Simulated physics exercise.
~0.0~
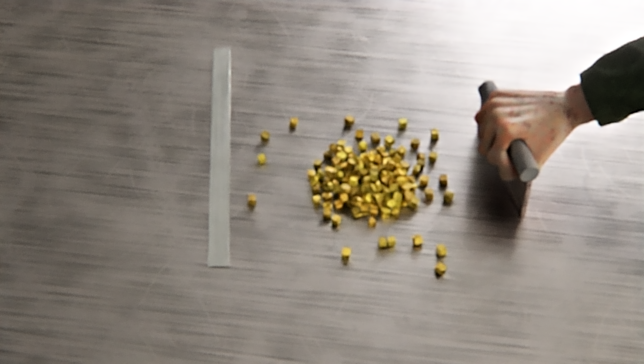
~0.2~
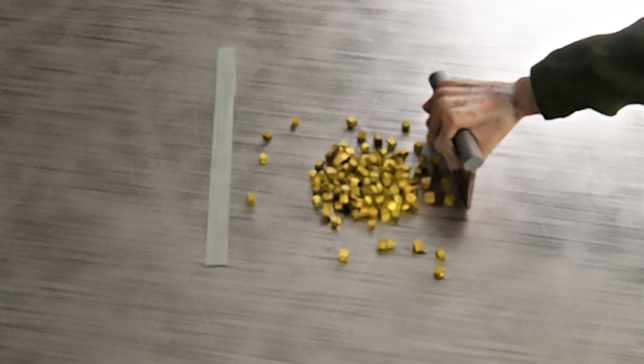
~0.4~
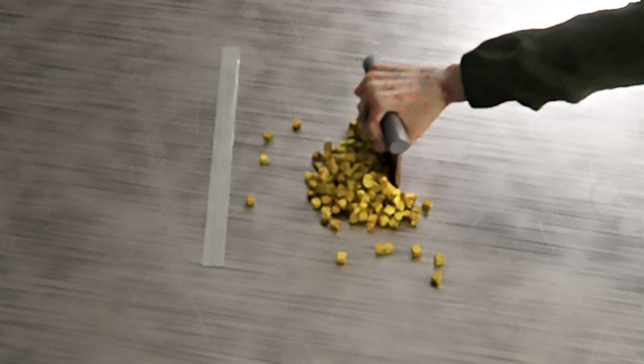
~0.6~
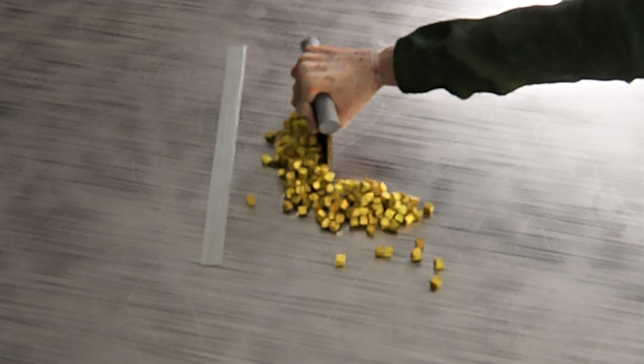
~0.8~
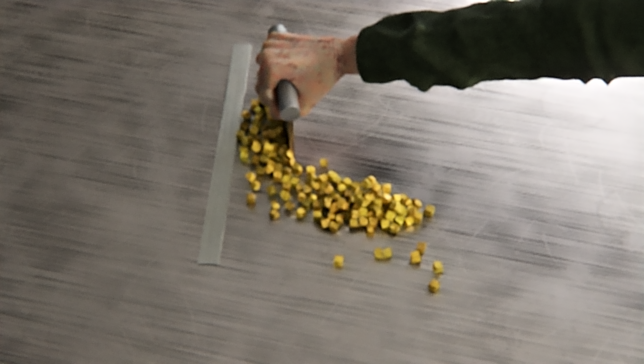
In the video, a hand in a dark sleeve pushes a scraper leftwards through the upper part of a pile of small yellow cubes, spreading them into a slanting trail that ends just short of a pale strip, with a few stray cubes left below.
